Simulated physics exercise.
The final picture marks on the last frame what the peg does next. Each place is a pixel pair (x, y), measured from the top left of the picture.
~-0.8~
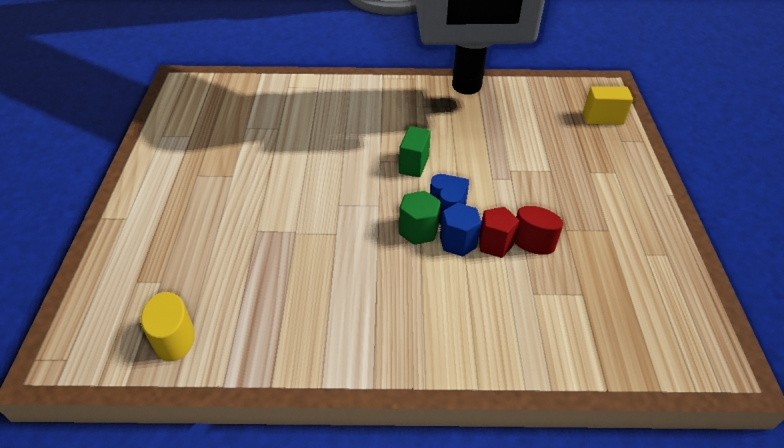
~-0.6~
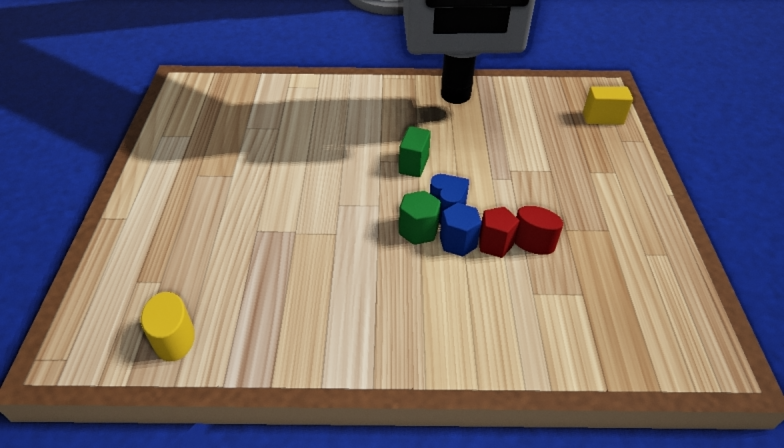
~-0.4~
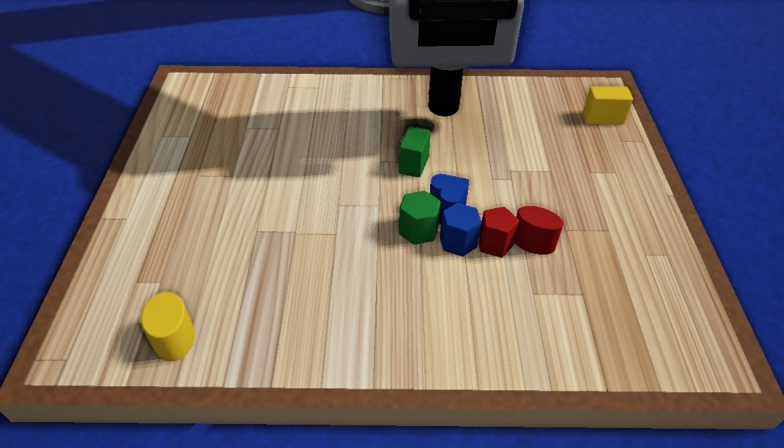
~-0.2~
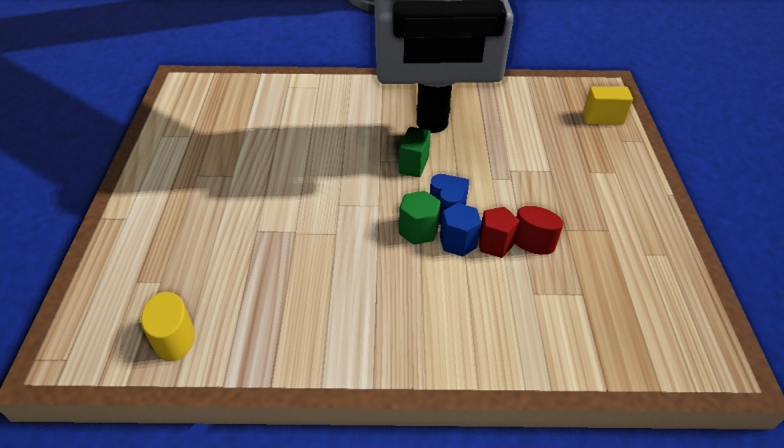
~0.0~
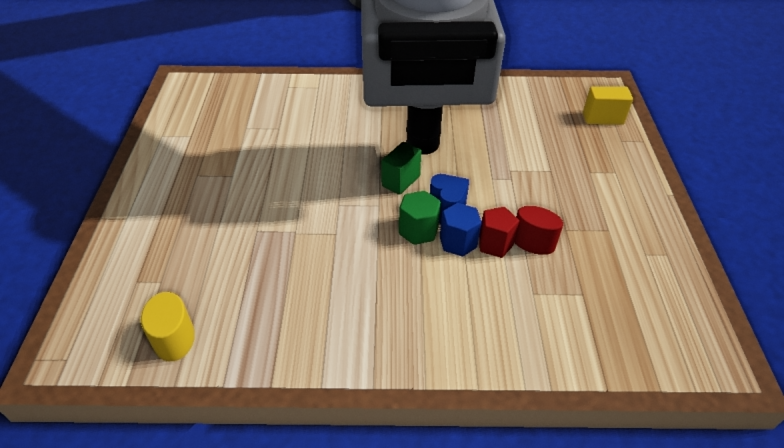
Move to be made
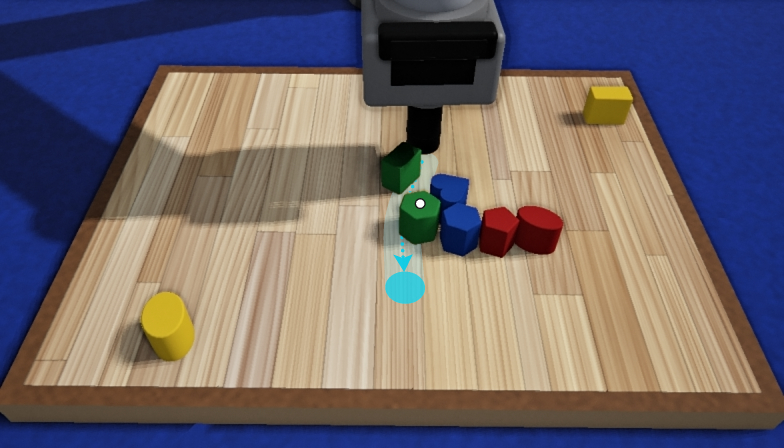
A grey robotic arm with a black peg hangs over the far edge of a wooden board on a blue surface, seen from a fixed, raised view. Green, blue and red blocks cluster near the centre, with a yellow cylinder at lower left and a yellow block at upper right. The peg moves toward the viewer and slightly left, nudging the rear green block left and nearer.
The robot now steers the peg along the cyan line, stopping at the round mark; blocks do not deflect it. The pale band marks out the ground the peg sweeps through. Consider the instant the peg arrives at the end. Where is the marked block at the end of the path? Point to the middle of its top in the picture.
Put as a pixel place, it's (448, 267).
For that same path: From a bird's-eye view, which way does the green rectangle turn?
Seen from above, its turn is clockwise.
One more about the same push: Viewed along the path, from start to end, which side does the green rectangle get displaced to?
Side: Right.
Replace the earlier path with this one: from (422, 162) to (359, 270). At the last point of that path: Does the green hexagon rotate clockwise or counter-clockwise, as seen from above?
Watching from overhead, you'd notice the green hexagon rotating counter-clockwise.
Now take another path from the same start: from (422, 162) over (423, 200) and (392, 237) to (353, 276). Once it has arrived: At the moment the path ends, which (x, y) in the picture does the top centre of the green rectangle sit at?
The answer is (368, 191).
Drawn move, from (422, 162) via (409, 198) and (402, 239), ending at (405, 287); the dot is on the green hexagon.
What follows on the original path. One third of the way, peg at (409, 181); green rectangle at (375, 185), turned 40° clockwise.
Two thirds of the way, peg at (403, 223); green rectangle at (361, 200), turned 100° clockwise; green hexagon at (430, 237), turned 40° anticlockwise.
At the end, peg at (406, 271); green rectangle at (361, 200), turned 100° clockwise; green hexagon at (448, 267), turned 120° anticlockwise; blue heart still.
